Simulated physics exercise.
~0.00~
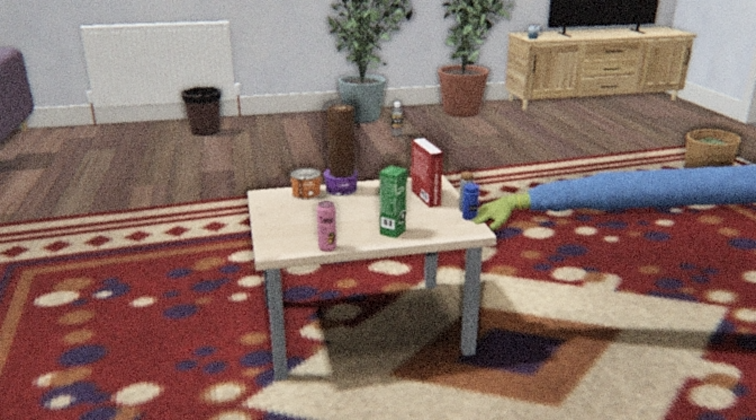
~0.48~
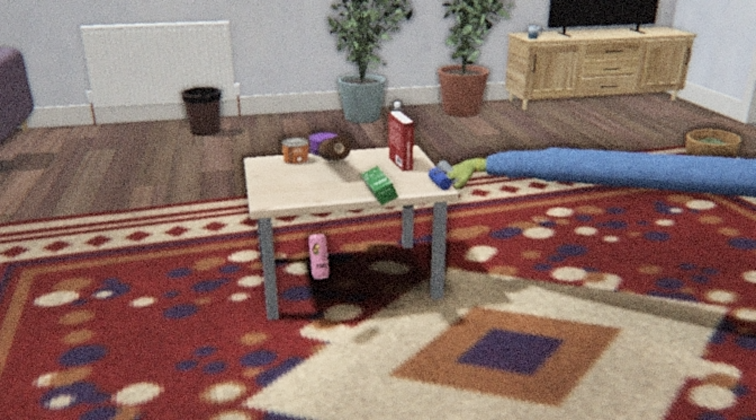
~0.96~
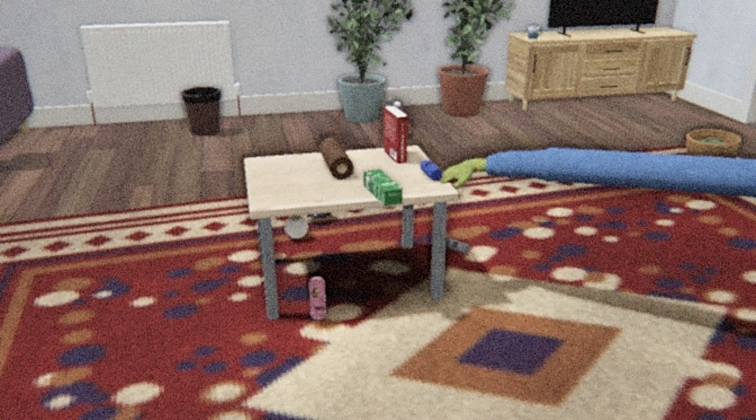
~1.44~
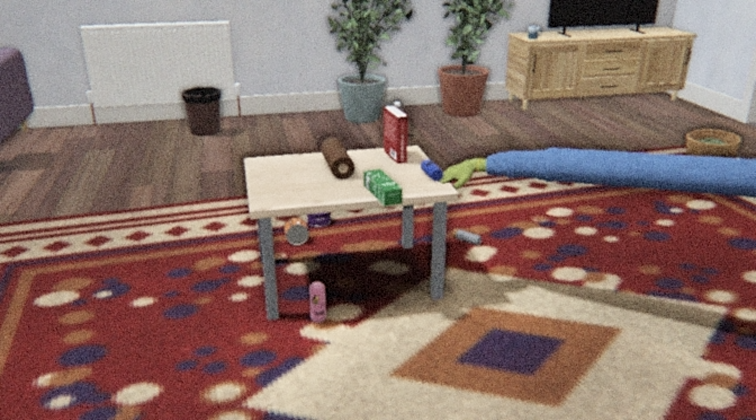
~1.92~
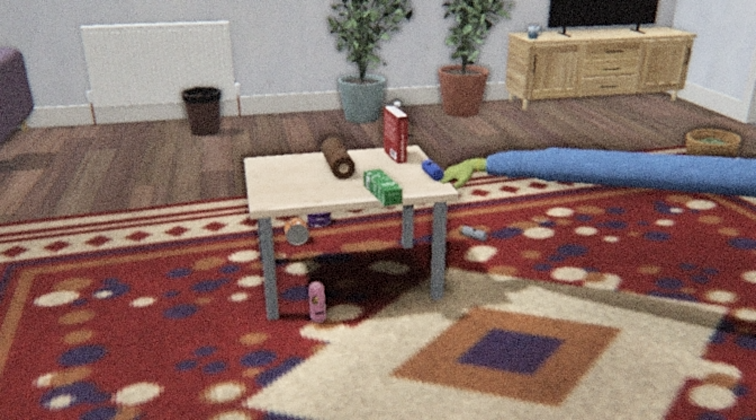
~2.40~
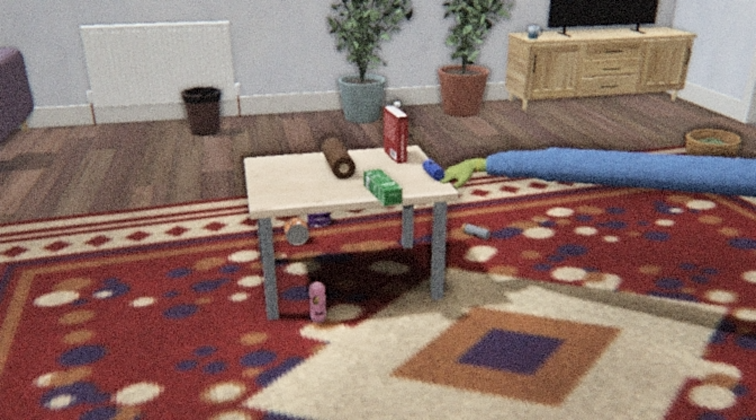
In a living room, a blue-sleeved arm with a green hand shoves a small table bearing cans, a carton, a red book and a brown roll; several items fall to the rug, while the toppled roll, green carton and blue shaker stay on top beside the upright book.
